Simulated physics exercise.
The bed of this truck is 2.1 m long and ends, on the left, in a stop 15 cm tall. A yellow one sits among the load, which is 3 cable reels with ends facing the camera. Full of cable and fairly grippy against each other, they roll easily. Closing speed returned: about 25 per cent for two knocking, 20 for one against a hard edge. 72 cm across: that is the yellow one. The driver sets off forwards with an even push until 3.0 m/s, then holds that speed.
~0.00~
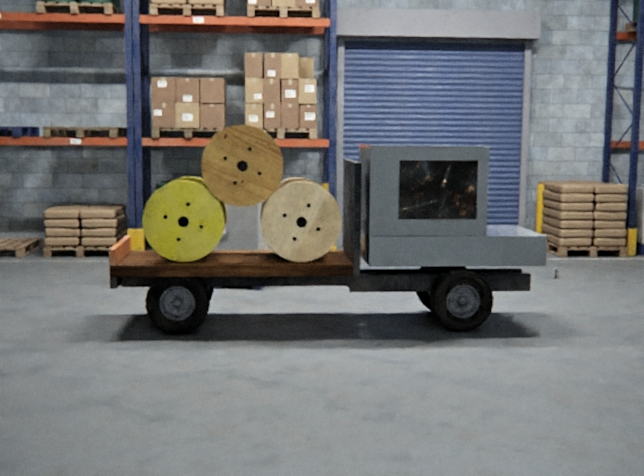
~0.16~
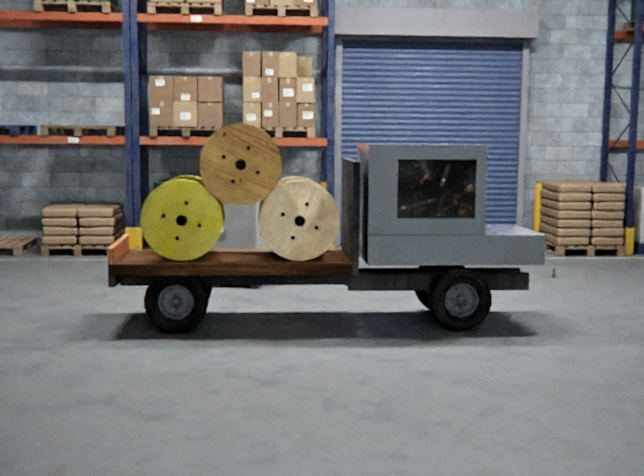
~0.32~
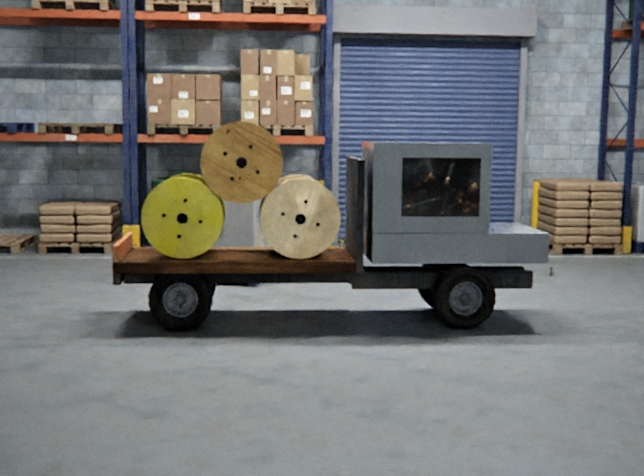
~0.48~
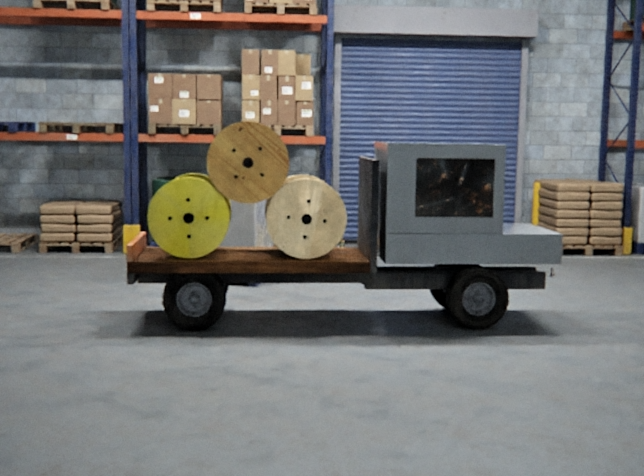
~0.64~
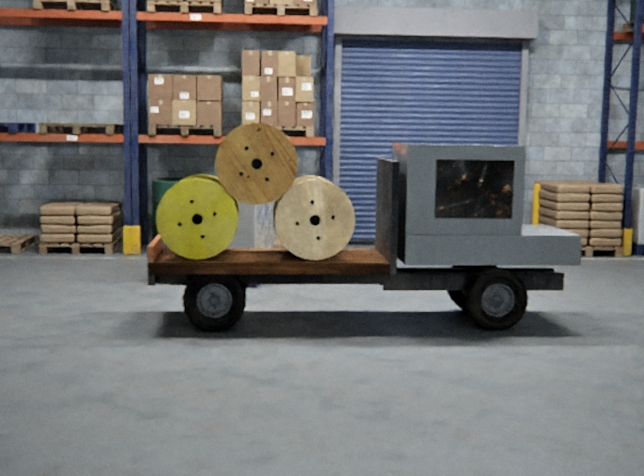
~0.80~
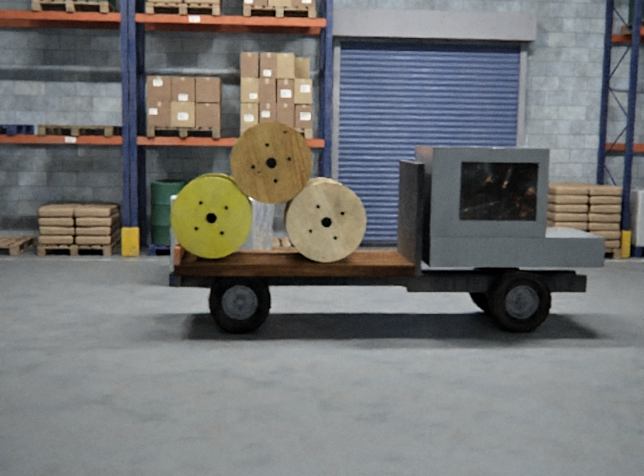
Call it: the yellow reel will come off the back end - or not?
Not.
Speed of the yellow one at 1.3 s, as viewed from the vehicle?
About 0.1 m/s.
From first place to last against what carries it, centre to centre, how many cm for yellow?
About: Yellow 10.
After 1.3 s, yellow is on the bed, 15 cm from the bar; 0 lost off the end.
After 2.0 s, yellow is on the bed, 35 cm from the bar, rolling away from it; 0 lost off the end.
At rest (2.7 s), yellow is on the bed, 70 cm from the bar; 0 lost off the end.
